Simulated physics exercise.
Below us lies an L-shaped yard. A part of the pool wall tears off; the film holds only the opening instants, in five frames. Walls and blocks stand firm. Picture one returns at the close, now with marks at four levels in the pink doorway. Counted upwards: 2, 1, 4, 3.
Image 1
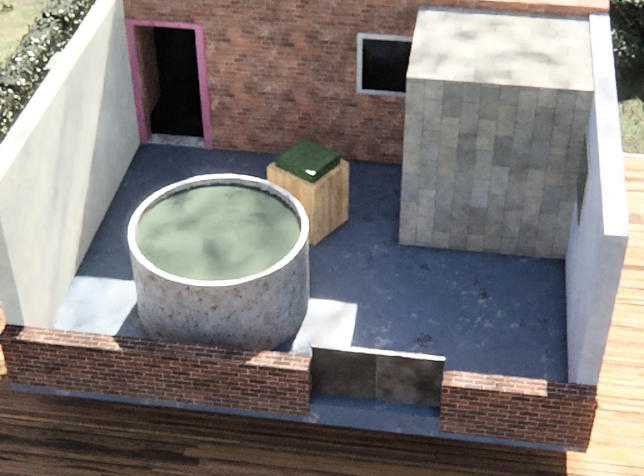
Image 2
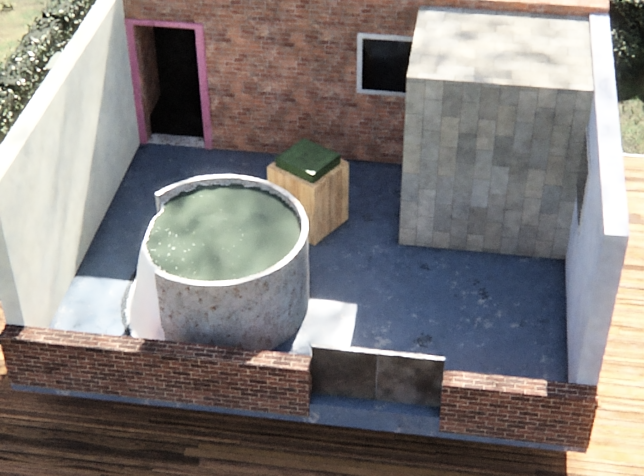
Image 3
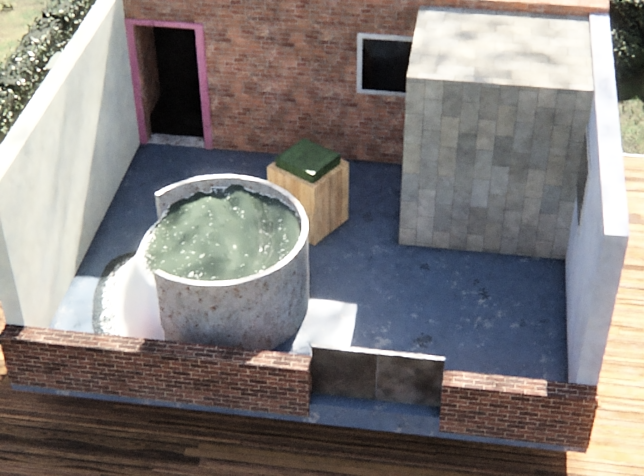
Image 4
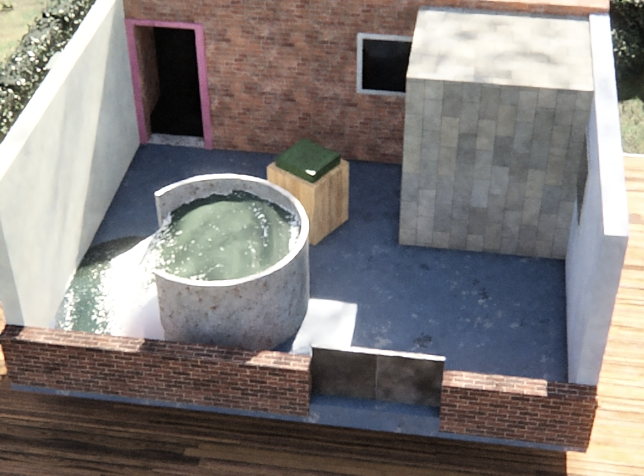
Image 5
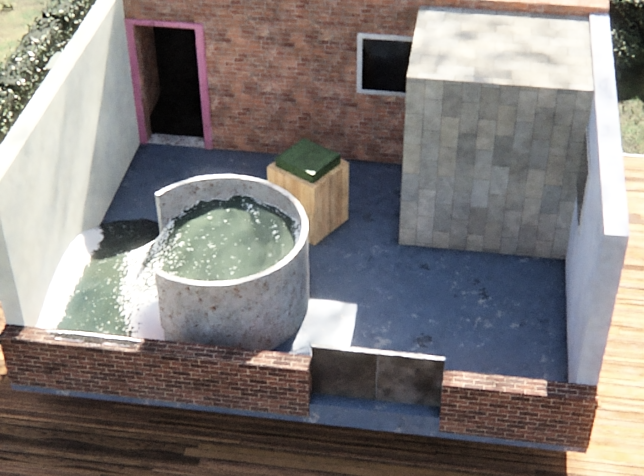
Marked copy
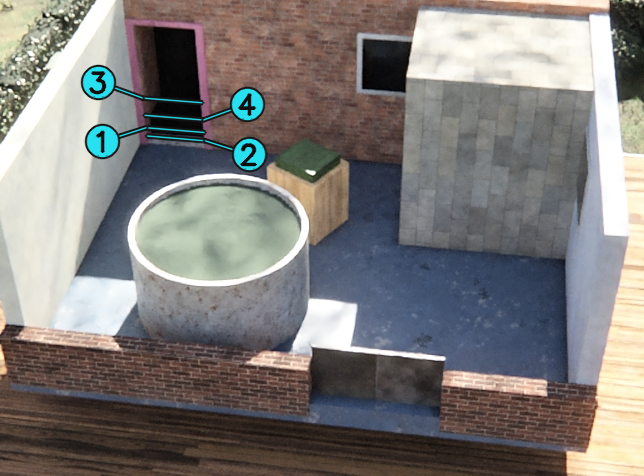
A round concrete pool in a walled brick yard opening on its left side, greenish water pouring out and spreading across the ground.
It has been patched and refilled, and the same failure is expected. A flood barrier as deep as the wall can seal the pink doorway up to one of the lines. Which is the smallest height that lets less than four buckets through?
4.
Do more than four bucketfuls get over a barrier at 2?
Yes, it does.
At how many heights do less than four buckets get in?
Two of the four.
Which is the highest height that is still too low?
That would be 1.
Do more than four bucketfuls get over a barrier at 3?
No.
In cyan, 1 at (175, 130); 2 at (176, 138); 3 at (172, 100); 4 at (173, 117); from the bottom up 2, 1, 4, 3.
For height 1, about 13 bucketfuls get in.
For height 2, dozens of bucketfuls pour in.
For height 3, nothing gets over.
For height 4, a splash gets over, under a bucket.
